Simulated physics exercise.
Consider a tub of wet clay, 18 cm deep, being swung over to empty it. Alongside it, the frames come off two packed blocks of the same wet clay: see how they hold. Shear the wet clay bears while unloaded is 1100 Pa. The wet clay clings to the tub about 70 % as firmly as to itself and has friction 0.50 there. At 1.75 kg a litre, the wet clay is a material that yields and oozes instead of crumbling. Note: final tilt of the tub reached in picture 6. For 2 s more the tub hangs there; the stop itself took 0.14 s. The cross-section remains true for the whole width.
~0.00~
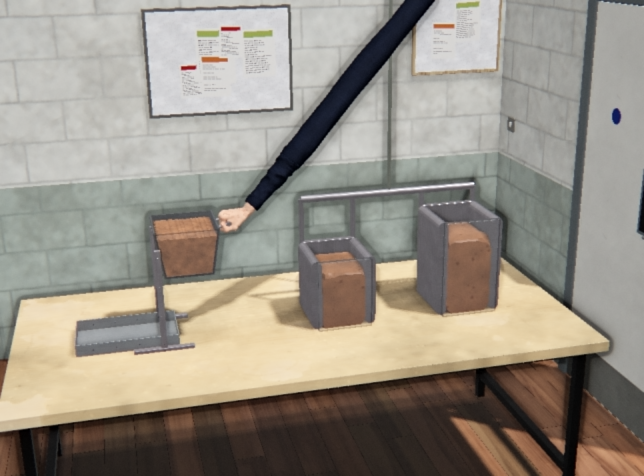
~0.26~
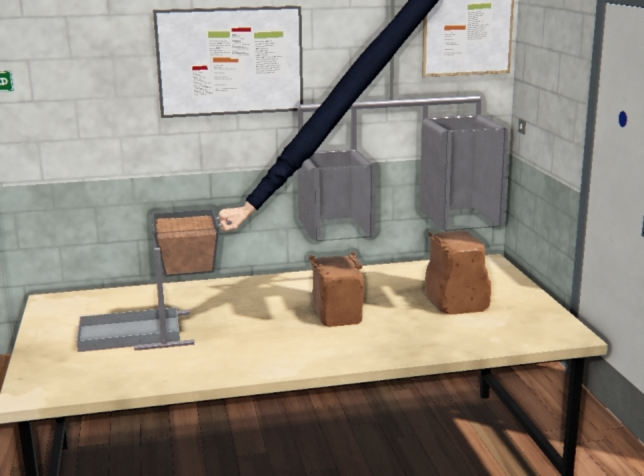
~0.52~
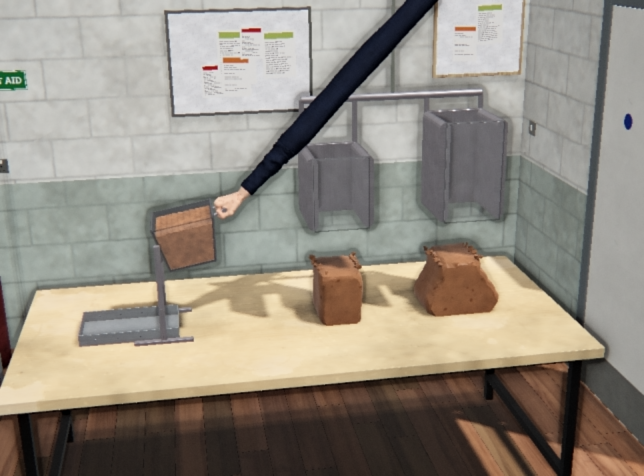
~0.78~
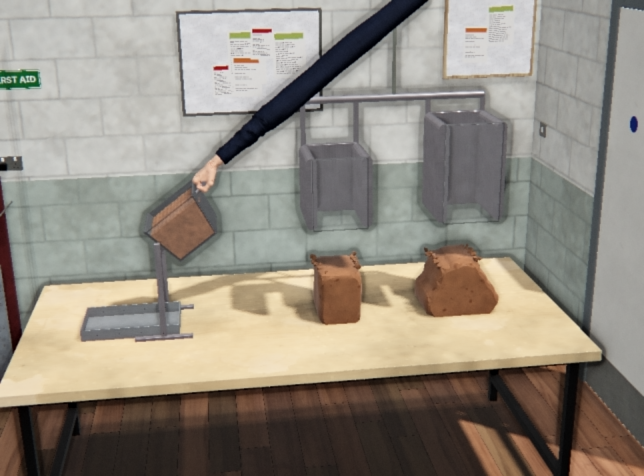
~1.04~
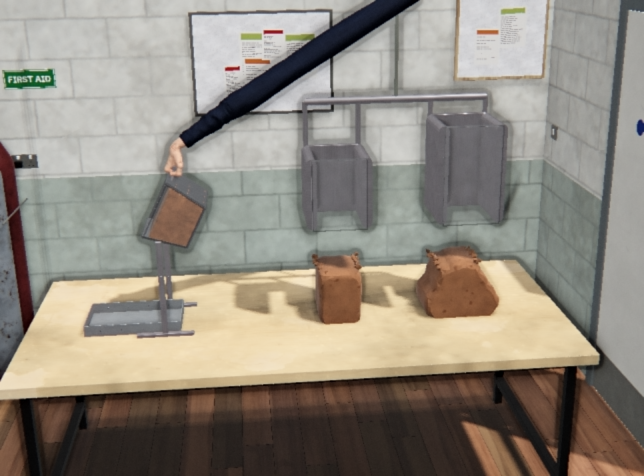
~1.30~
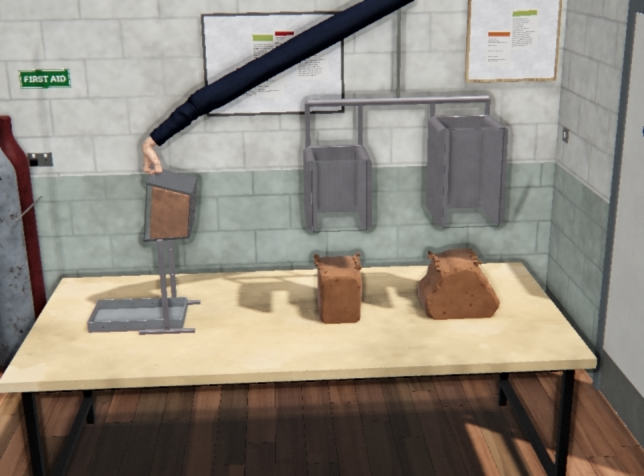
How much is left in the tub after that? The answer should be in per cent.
About 100 %.
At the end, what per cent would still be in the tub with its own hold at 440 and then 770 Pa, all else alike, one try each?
Try one gives 55 per cent, try two gives 90 per cent.
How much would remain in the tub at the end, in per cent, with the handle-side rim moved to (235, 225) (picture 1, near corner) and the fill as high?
Around 35 percent would still be in the tub at the end.
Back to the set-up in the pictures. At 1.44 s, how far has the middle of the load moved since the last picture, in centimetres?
The shift is near 0 cm.
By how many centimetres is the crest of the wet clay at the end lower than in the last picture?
0 cm or so.
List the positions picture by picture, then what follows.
The first frame shows handle-side rim at (218, 229), tilt 0 degrees; top of the wet clay at (206, 236); blocks stand 24 cm, 34 cm (left to right).
The second frame shows handle-side rim at (217, 228), tilt 0 degrees; top of the wet clay at (205, 234); blocks stand 24 cm, 31 cm (left to right).
The third frame shows handle-side rim at (212, 217), tilt 10 degrees; top of the wet clay at (208, 224); blocks stand 24 cm, 26 cm (left to right).
The fourth frame shows handle-side rim at (191, 195), tilt 37 degrees; top of the wet clay at (193, 202); blocks stand 24 cm, 25 cm (left to right).
The fifth frame shows handle-side rim at (165, 185), tilt 63 degrees; top of the wet clay at (172, 190); blocks stand 24 cm, 25 cm (left to right).
The sixth frame shows handle-side rim at (146, 184), tilt 83 degrees; top of the wet clay at (152, 188); blocks stand 24 cm, 25 cm (left to right).
After 1.44 s, the tub is at 83 degrees and holds 100 %.
After 1.61 s, the tub is at 83 degrees and holds 100 %.
After 1.78 s, the tub is at 83 degrees and holds 100 %.
After 1.95 s, the tub is at 83 degrees and holds 100 %.
After 3.30 s, at the end, the tub is at 83 degrees and holds 100 %.
